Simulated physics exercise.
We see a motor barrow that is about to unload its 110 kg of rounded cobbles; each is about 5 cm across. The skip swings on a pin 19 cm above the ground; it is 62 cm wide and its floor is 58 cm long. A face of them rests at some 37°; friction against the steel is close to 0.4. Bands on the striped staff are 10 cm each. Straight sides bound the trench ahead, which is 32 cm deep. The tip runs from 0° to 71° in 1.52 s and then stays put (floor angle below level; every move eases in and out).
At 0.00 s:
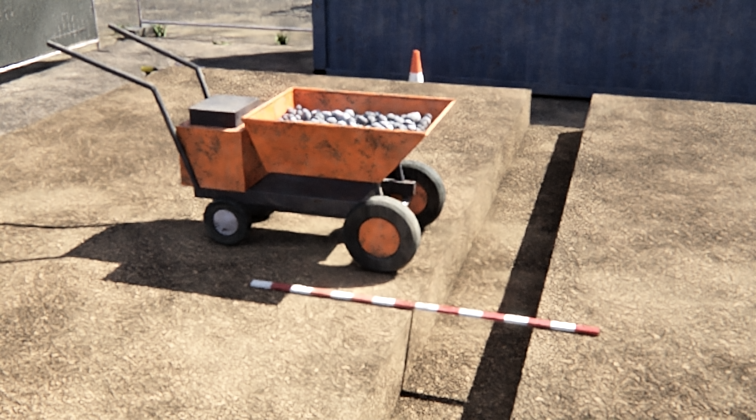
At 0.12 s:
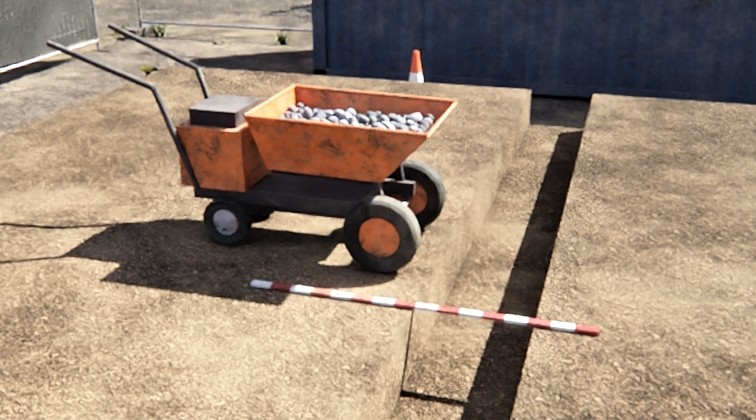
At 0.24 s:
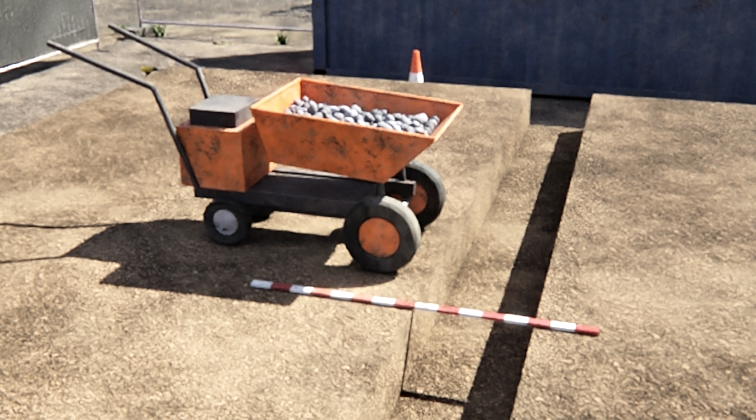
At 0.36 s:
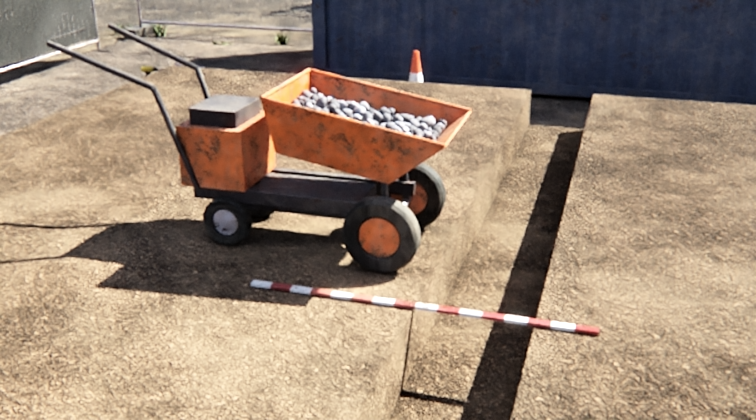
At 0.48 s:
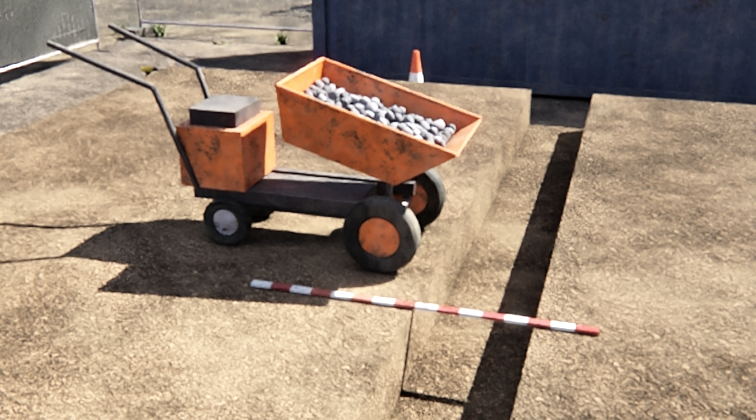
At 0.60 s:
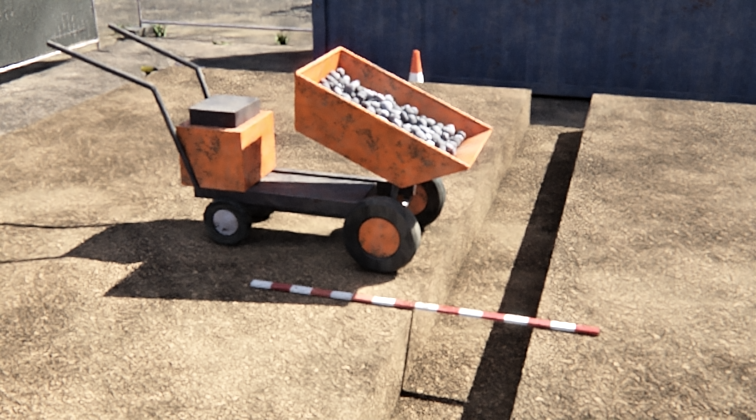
The video shows an orange motor barrow loaded with grey rounded stones, standing beside a straight-sided trench and a red-and-white striped staff. Its skip gradually tilts, the rear end rising and the front lip lowering toward the right.
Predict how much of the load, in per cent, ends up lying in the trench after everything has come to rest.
Roughly 67 per cent of it.
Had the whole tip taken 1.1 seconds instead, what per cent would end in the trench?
Something close to 60 per cent.
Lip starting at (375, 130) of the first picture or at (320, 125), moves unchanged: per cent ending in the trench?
About 100 per cent from the first spot, about 75 from the second.
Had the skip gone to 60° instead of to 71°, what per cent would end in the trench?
About 65%.
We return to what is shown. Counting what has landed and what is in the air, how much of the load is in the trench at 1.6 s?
About 35%.
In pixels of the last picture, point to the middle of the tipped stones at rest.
Their centre sits close to (532, 306).
After 1.1 s the floor is at 60°; 100 % in the skip; the foremost stones are at (503, 208).
After 1.6 s the floor is at 71°; 45 % in the skip, 34 % in the trench, 21 % past the trench; the foremost stones are at (610, 271).
After 2.0 s the floor is at 71°; 14 % in the skip, 53 % in the trench, 33 % past the trench; the foremost stones are at (681, 294).
After 3.9 s the floor is at 71°; 0 % in the skip, 67 % in the trench, 33 % past the trench; the foremost stones are at (710, 295).
